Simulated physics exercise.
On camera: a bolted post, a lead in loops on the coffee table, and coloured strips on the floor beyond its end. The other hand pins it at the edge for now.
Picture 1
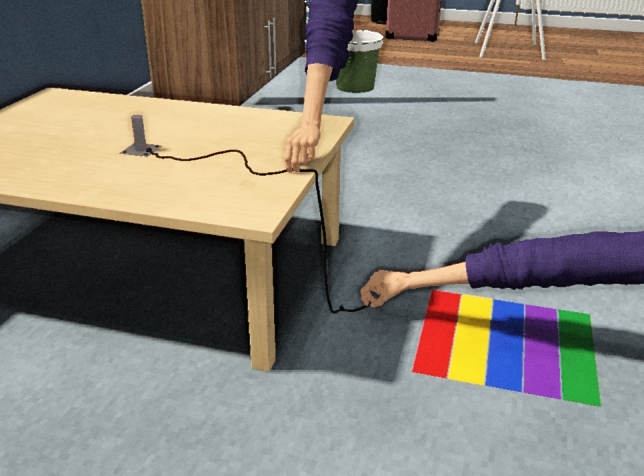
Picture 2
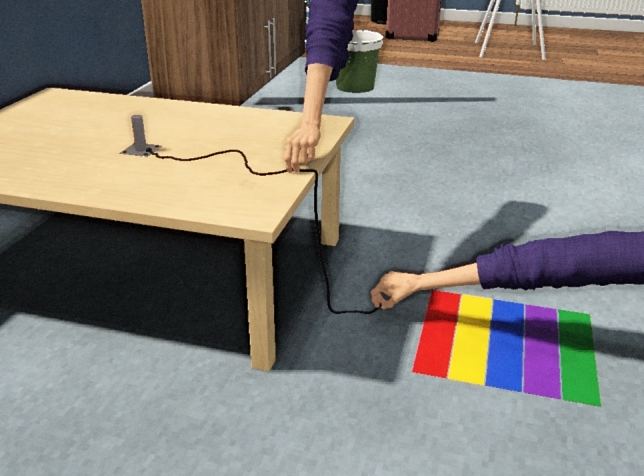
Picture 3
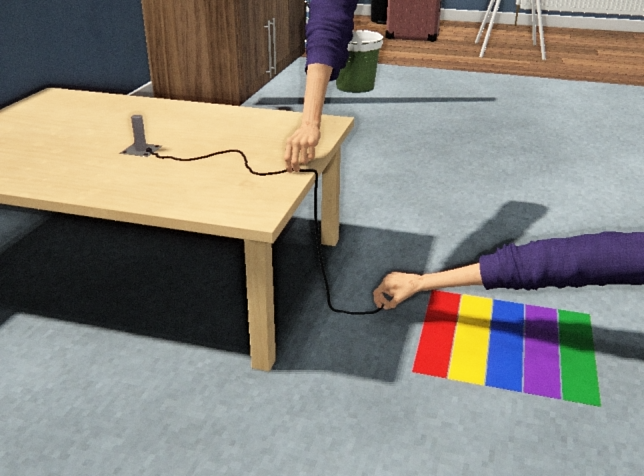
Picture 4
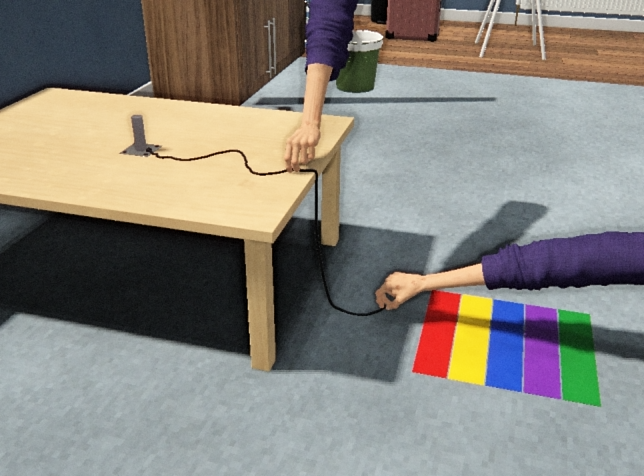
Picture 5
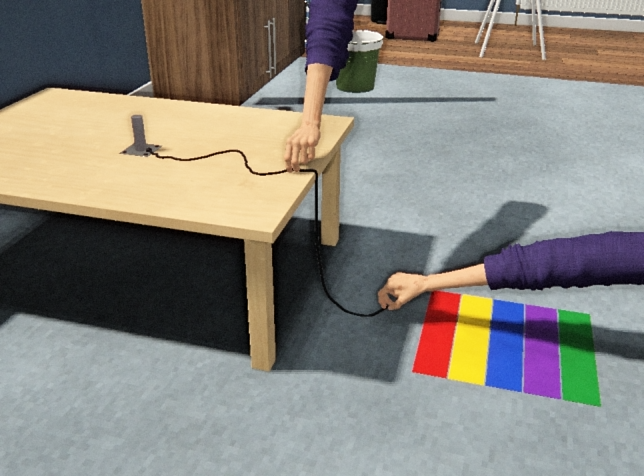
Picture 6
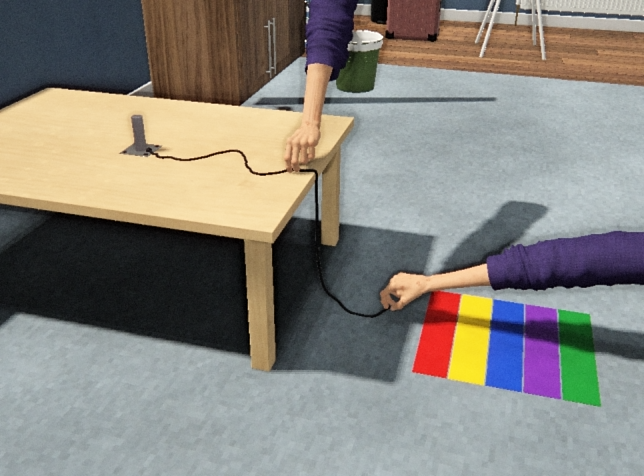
A hand in a purple sleeve at the lower right draws the end of a black lead slightly rightward, seen from above in a grey-carpeted room. The lead runs from a small grey object across a pale wooden table, with red, yellow, blue, purple and green strips on the floor at right. Another hand presses it at the table's edge, the hanging part shifts slightly, and the camera stays still.
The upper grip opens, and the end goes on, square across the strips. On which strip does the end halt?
The end stops over the purple strip.
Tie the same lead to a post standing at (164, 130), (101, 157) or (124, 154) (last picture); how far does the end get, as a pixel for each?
In that order: (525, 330), (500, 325) and (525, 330).
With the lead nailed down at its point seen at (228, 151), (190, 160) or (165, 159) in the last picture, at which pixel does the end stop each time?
The places are (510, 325), (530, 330) and (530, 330).
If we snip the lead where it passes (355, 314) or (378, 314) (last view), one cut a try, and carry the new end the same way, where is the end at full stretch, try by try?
The places are (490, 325) and (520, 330).
Soon after, end near (469, 320); over yellow.
Then, end near (513, 327); over blue.
At full stretch, end near (540, 331); over purple. It gets as far as the purple strip.
